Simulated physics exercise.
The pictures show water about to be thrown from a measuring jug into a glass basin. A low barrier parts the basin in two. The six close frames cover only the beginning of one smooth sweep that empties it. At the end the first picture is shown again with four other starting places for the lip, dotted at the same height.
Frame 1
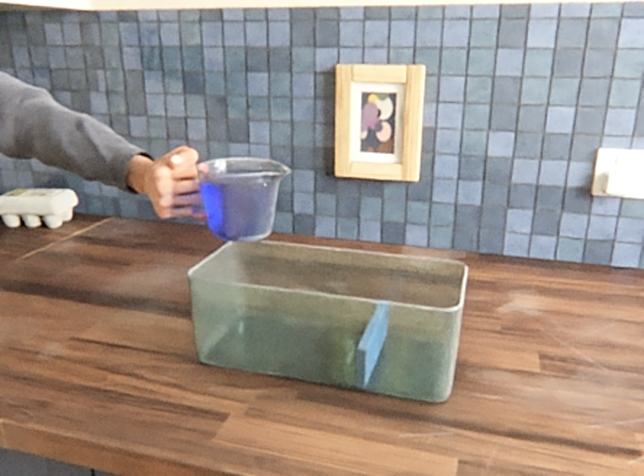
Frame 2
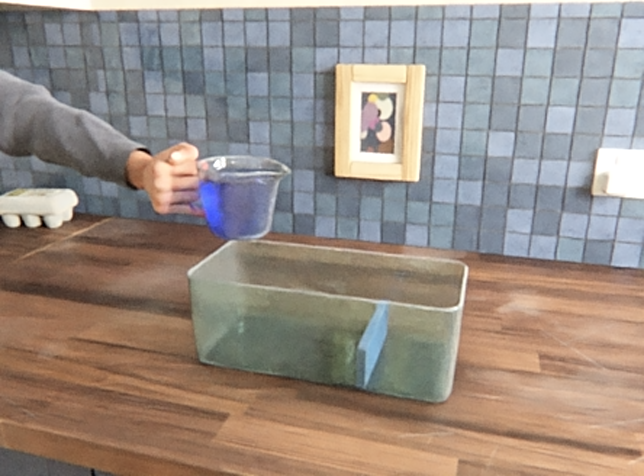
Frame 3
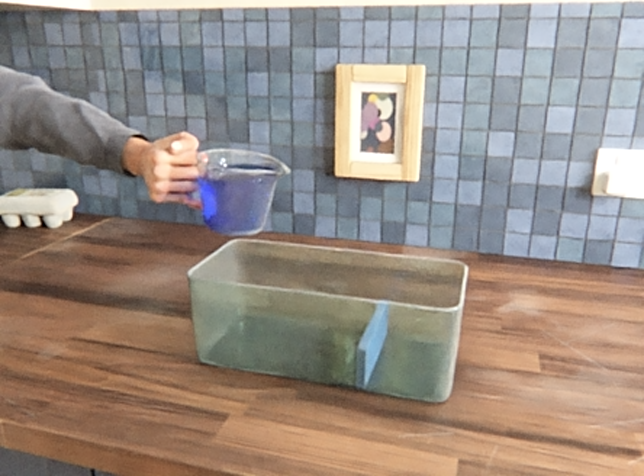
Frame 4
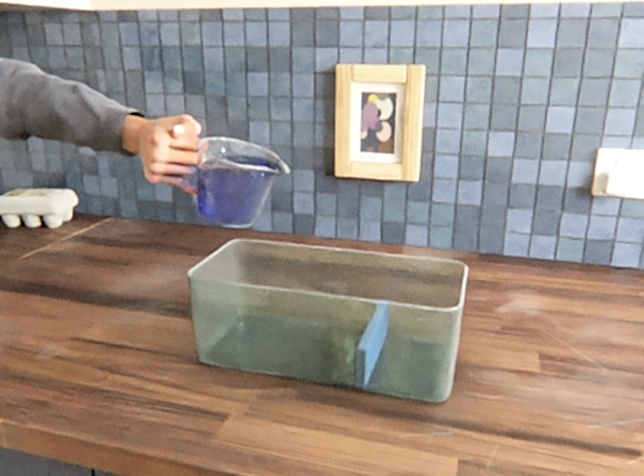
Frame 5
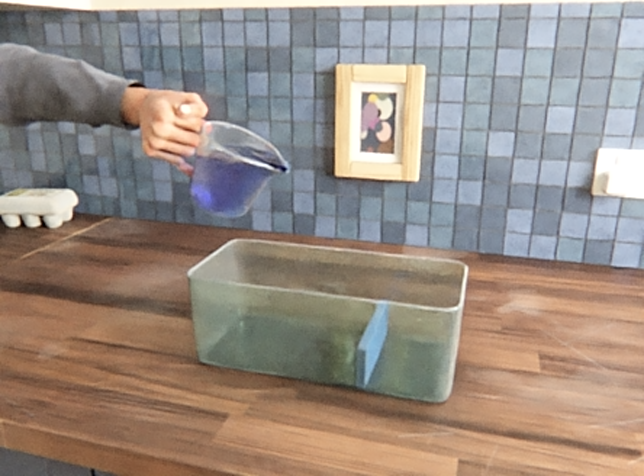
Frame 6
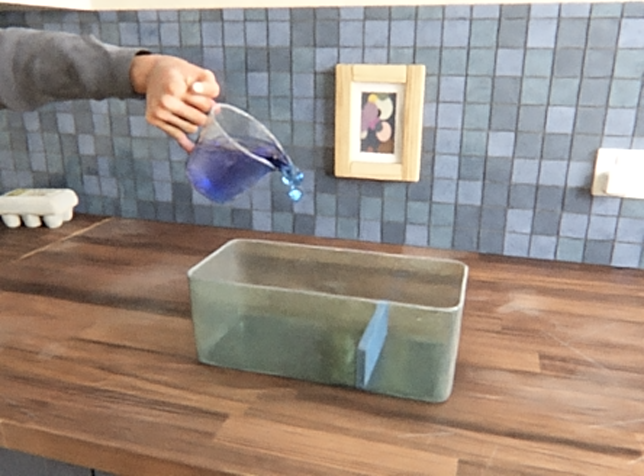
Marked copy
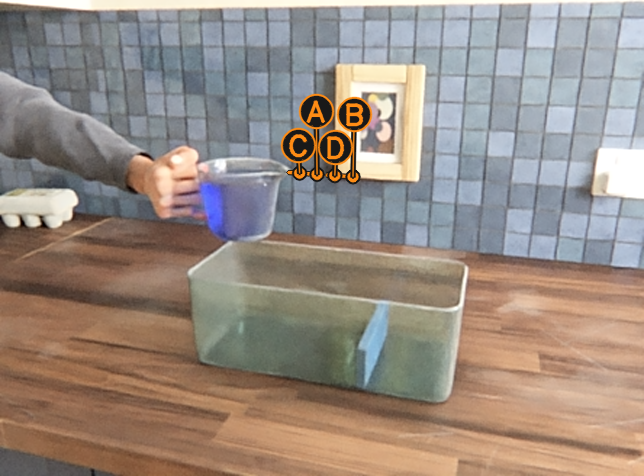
On a brown wooden kitchen counter against a blue-grey tiled wall, a still camera looks slightly down from the front. A greenish glass basin with a low blue barrier right of its middle stands below a wood-framed picture, with an egg carton at far left and a white switch plate at right. A grey-sleeved arm from the left holds a clear jug of blue water upright, then tilts it rightward until water leaves its lip.
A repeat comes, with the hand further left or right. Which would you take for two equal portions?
C beats the others.
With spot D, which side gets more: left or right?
More ends on the right.
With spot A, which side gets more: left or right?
More ends on the right.
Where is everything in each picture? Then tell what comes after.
In the first frame, upright, lip at (288, 172); basin from (199, 357) to (450, 399); top of the wall at (374, 322); nothing has left yet.
In the second frame, upright, lip at (288, 172); nothing has left yet.
In the third frame, tipped about 7°, lip at (288, 172); nothing has left yet.
In the fourth frame, tipped about 16°, lip at (287, 172); nothing has left yet.
In the fifth frame, tipped about 27°, lip at (287, 172); water is over the lip, down to (287, 172).
In the sixth frame, tipped about 40°, lip at (286, 171); water is over the lip, down to (298, 197).
In orange, A at (317, 174); B at (352, 176); C at (299, 173); D at (334, 175).
With A, about 16 % ends left of the wall and 82 % right of it.
With B, about 29 % ends left of the wall and 69 % right of it.
With C, about 50 % ends left of the wall and 47 % right of it.
With D, about 14 % ends left of the wall and 82 % right of it; 4 % is lost outside.
